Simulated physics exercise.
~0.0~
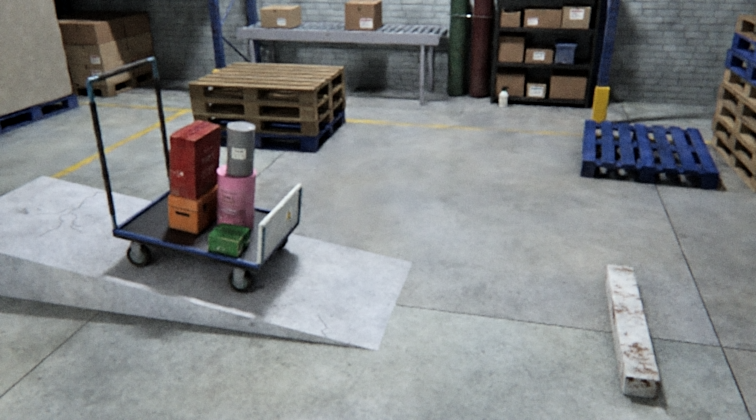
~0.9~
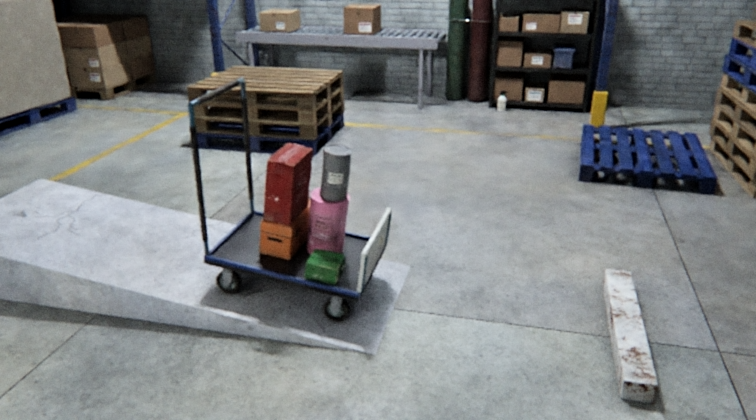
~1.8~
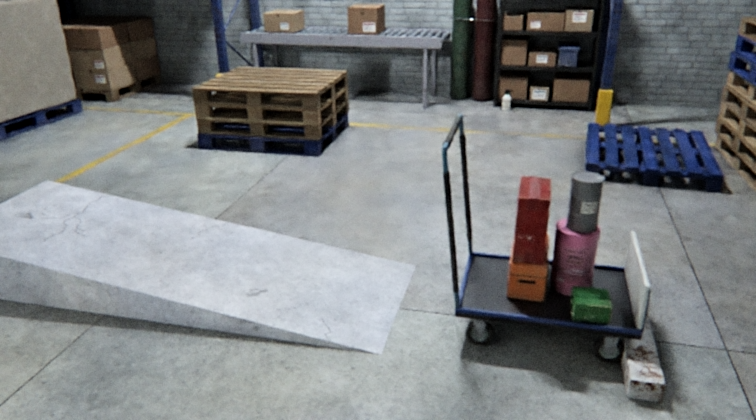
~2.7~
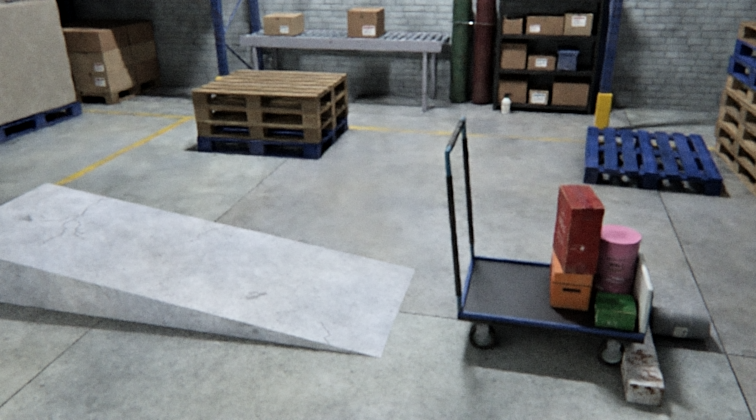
In a warehouse with pallets, shelving and a roller conveyor along the back wall, a slightly swaying camera looks down on a blue-framed trolley on a pale ramp at left. It carries a tall red box on an orange toolbox, a grey canister on a pink pail, and a green parcel near the white front board. The trolley rolls down to the right and crosses the floor to a scuffed white kerb, where it stops. The load slides forward, and the grey canister topples over the board. It ends lying on the floor beyond the kerb, while the others stay aboard, bunched toward the front.
